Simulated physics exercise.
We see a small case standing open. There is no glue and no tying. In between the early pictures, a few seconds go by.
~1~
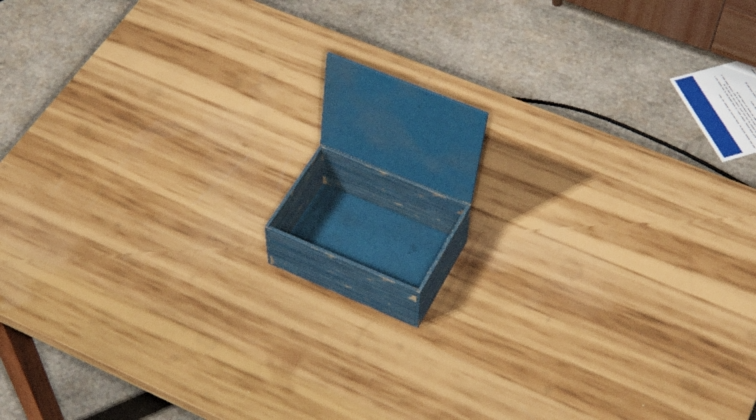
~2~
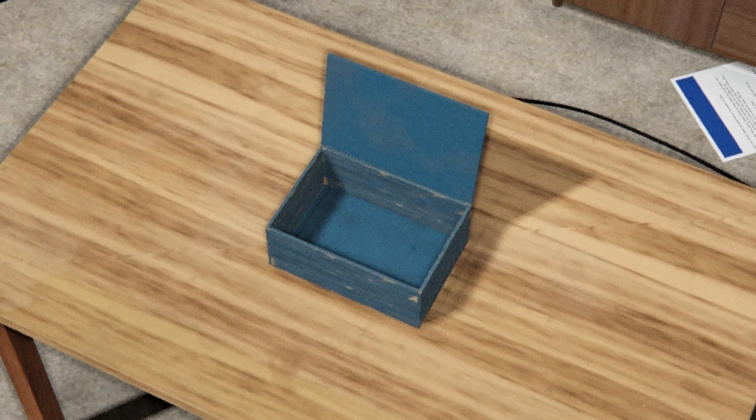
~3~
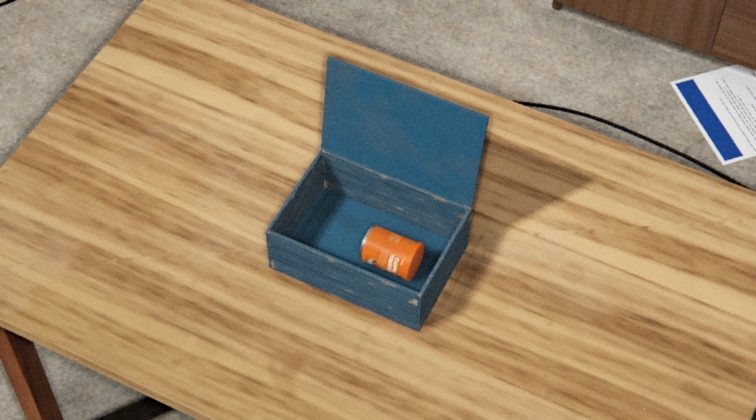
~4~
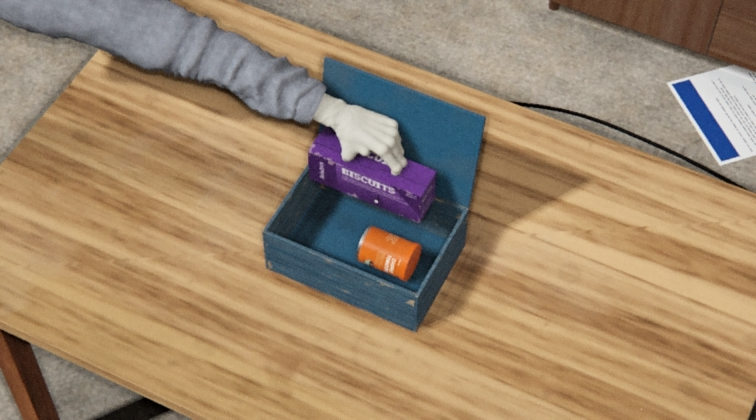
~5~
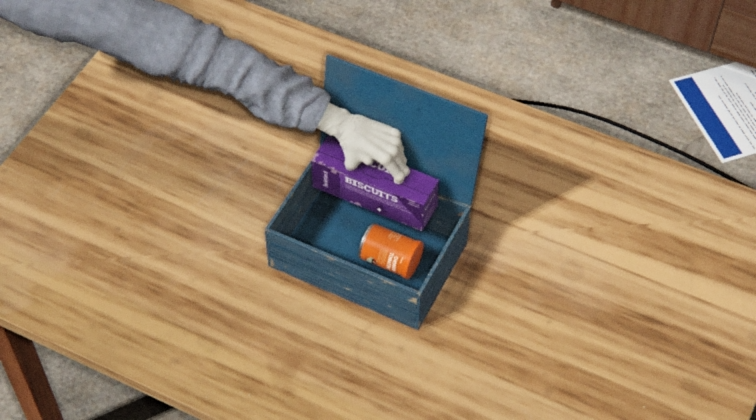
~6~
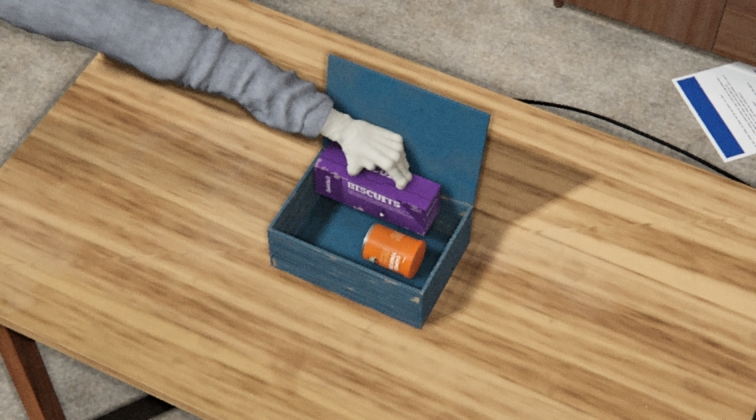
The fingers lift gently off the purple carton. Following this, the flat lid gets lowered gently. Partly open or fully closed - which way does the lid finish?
Fully closed.
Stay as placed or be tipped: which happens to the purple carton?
Looking at the last picture, the purple carton is left as set.
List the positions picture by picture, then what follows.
The last thing is not in view yet, in the first picture.
The last thing is not in view yet, in the second picture.
The last thing is not in view yet; orange tin (392, 252), in the third picture.
Coming down; purple carton (372, 174); orange tin (389, 253), in the fourth picture.
Coming down; purple carton (375, 183); orange tin (391, 251), in the fifth picture.
In place under the hand; purple carton (377, 188); orange tin (393, 250), in the sixth picture.
Then, 0.80 s past the last view, lid starting down; purple carton displaced a little near (377, 213); orange tin displaced about its own width.
Then, 1.60 s past the last view, lid 57° above the rim; purple carton displaced a little near (377, 213); orange tin displaced about its own width.
Then, 2.00 s past the last view, lid 11° above the rim; purple carton displaced a little near (377, 214); orange tin displaced about its own width.
Finally, lid shut; moved from the start, purple carton and orange tin. Final places as the last picture's camera would see them, purple carton near (377, 213).
